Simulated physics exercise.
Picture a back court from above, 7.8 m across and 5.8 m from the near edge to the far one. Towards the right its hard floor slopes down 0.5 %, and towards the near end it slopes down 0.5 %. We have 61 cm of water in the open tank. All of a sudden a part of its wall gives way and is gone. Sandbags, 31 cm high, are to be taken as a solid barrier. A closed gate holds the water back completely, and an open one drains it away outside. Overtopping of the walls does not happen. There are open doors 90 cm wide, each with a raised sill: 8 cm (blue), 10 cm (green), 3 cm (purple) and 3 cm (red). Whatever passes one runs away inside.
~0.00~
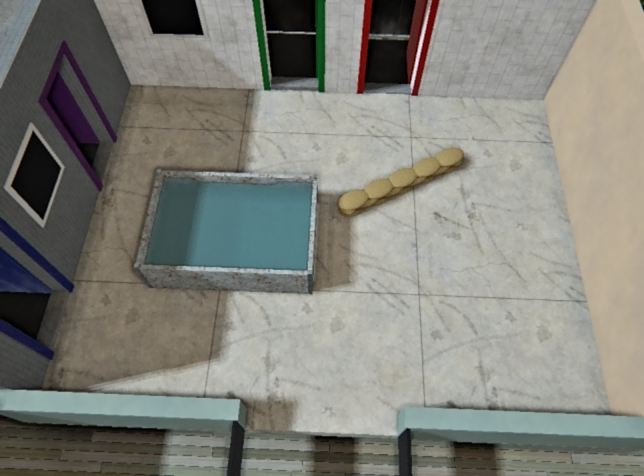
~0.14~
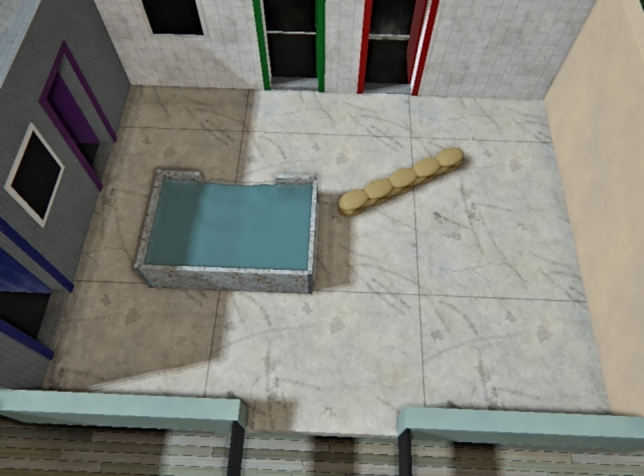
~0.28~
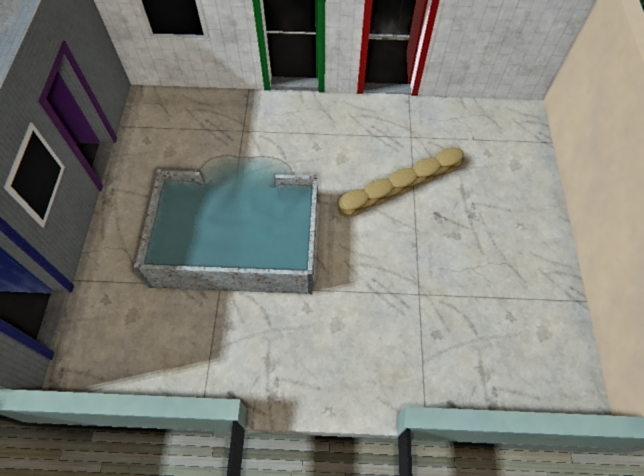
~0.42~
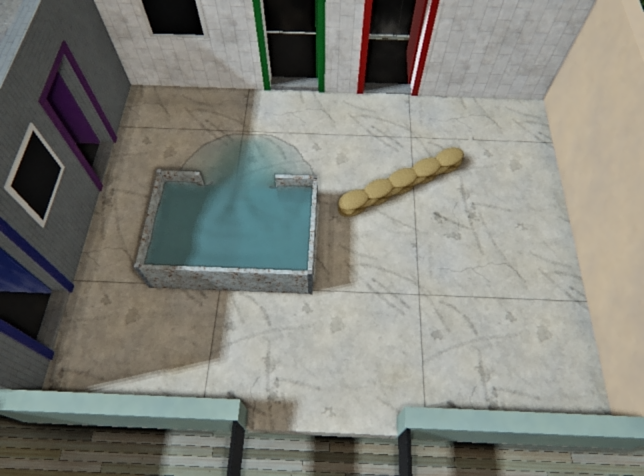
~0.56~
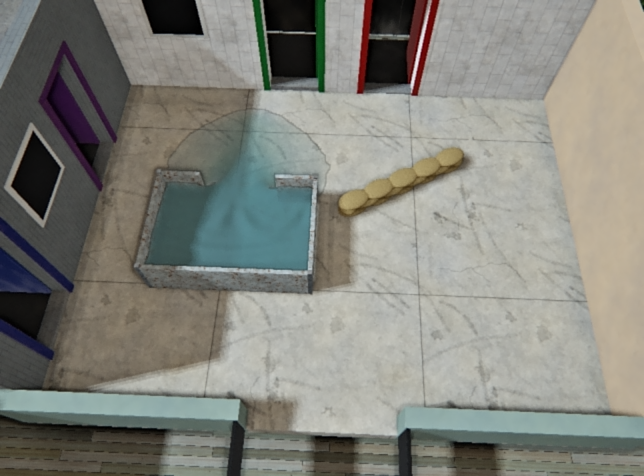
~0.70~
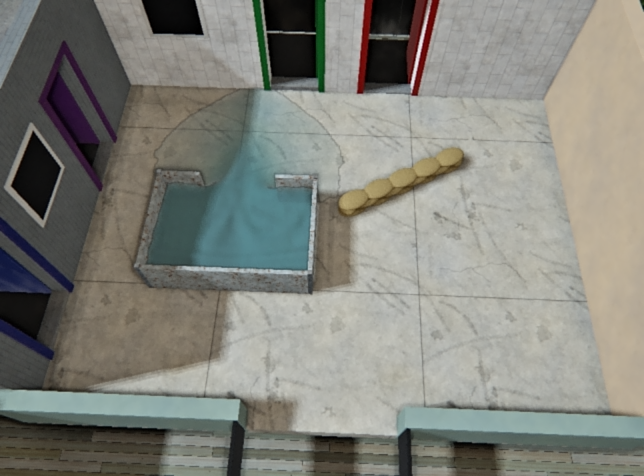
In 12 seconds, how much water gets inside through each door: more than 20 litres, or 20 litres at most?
My prediction: The blue door will see an amount within the limit come in; the green door will see too much water come in; the purple door will see too much water come in; the red door will see too much water come in.
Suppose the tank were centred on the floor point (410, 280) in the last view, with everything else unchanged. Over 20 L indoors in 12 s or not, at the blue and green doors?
Relative to the limit, blue is within it and green is within it.
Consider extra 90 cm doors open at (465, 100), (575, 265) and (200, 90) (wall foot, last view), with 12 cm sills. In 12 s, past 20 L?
The first one doesn't reach it, the second one doesn't reach it, and the third one exceeds it.
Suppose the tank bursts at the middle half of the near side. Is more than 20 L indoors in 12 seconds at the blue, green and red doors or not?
Against that limit: Blue over, green below, red under.
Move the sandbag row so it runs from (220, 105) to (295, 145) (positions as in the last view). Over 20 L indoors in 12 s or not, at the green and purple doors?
Then the green door is short of it and the purple door is over the mark.
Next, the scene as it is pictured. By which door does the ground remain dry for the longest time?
Last: Blue.
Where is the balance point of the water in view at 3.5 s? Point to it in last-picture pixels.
Roughly (248, 170).
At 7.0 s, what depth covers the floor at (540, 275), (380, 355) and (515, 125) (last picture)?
I'd read it as roughly 3, 0 and 10 cm, in that order.
After 1.4 s water covers 20 % of the floor and is deepest (34 cm) near (241, 195); blue door not reached, green door 25 cm at the sill, 37 L in, purple door not reached, red door not reached.
After 2.2 s water covers 25 % of the floor and is deepest (38 cm) near (132, 86); blue door not reached, green door 26 cm at the sill, 116 L in, purple door 1 cm at the sill, 0 L in, red door 10 cm at the sill, 4 L in.
After 3.5 s water covers 40 % of the floor and is deepest (20 cm) near (141, 86); blue door not reached, green door 18 cm at the sill, 179 L in, purple door 7 cm at the sill, 5 L in, red door 7 cm at the sill, 23 L in.
After 7.0 s water covers 70 % of the floor and is deepest (12 cm) near (79, 402); blue door 7 cm at the sill, 0 L in, green door 10 cm at the sill, 212 L in, purple door 6 cm at the sill, 34 L in, red door 5 cm at the sill, 40 L in.
After 12.0 s water covers 90 % of the floor and is deepest (10 cm) near (547, 423); blue door 6 cm at the sill, 2 L in, green door 5 cm at the sill, 212 L in, purple door 4 cm at the sill, 46 L in, red door 3 cm at the sill, 45 L in.
